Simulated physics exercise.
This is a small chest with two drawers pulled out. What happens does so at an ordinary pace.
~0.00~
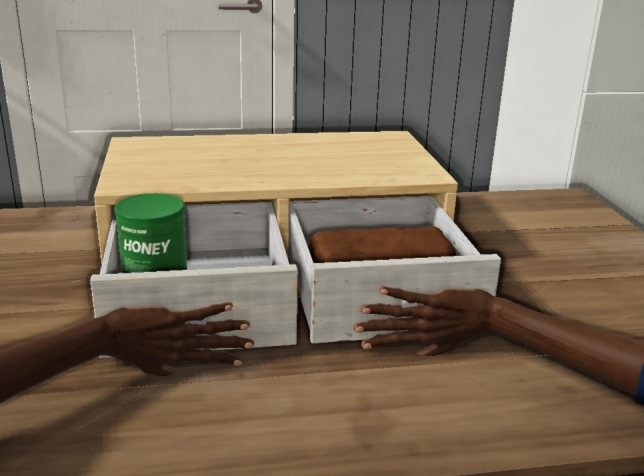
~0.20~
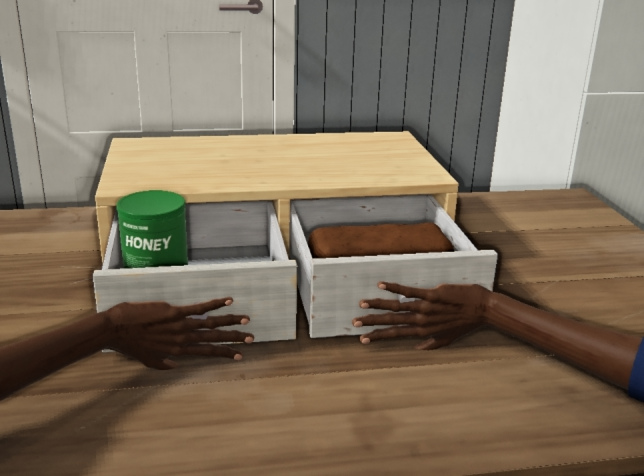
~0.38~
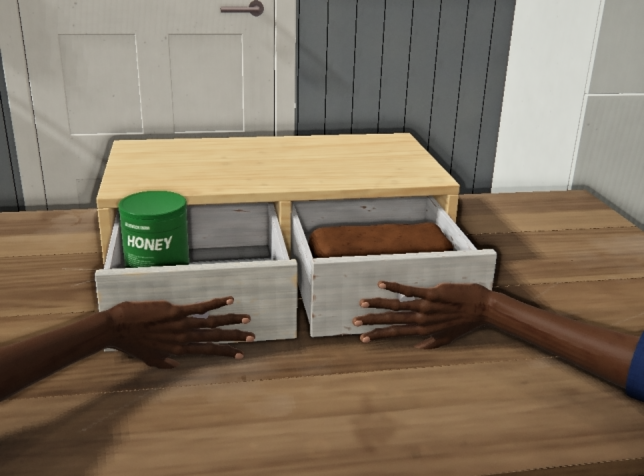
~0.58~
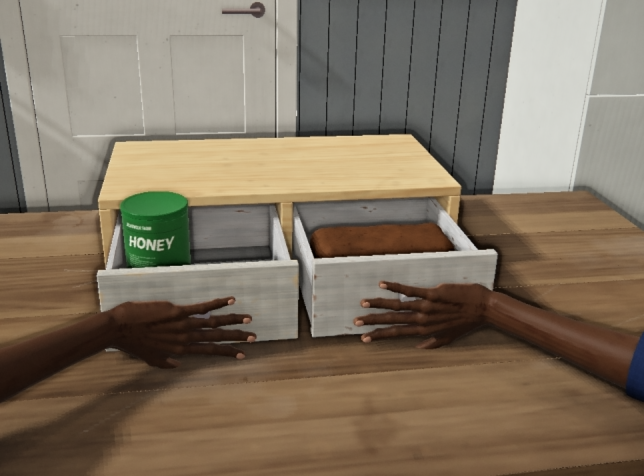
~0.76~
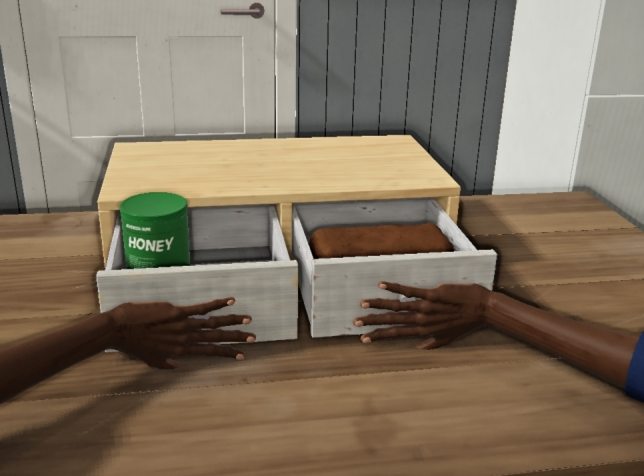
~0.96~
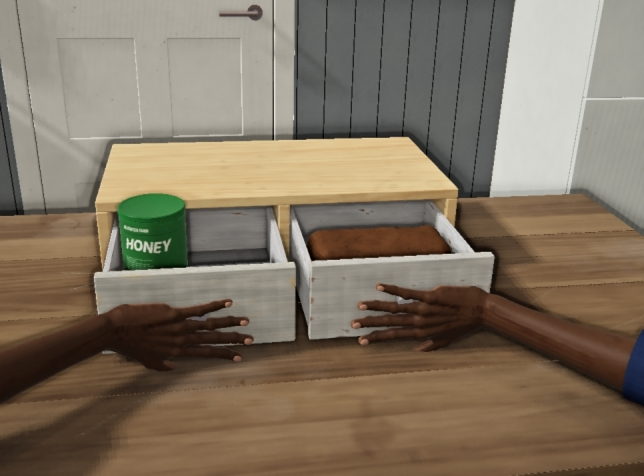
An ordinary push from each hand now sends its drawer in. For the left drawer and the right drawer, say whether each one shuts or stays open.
The left drawer stays open; the right drawer shuts.
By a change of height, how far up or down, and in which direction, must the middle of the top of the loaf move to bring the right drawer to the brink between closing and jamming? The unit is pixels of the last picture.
Move it up by about 20 pixels.
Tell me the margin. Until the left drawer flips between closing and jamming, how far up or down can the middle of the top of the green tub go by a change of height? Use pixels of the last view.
Down, roughly 24 px.
After 1.30 s, left drawer starting in; right drawer starting in.
After 1.50 s, left drawer about half in; right drawer about half in.
After 1.72 s, left drawer stopped, still ajar; right drawer nearly in.
In the end (2.5 s), the left drawer will not close; the right drawer goes all the way in.
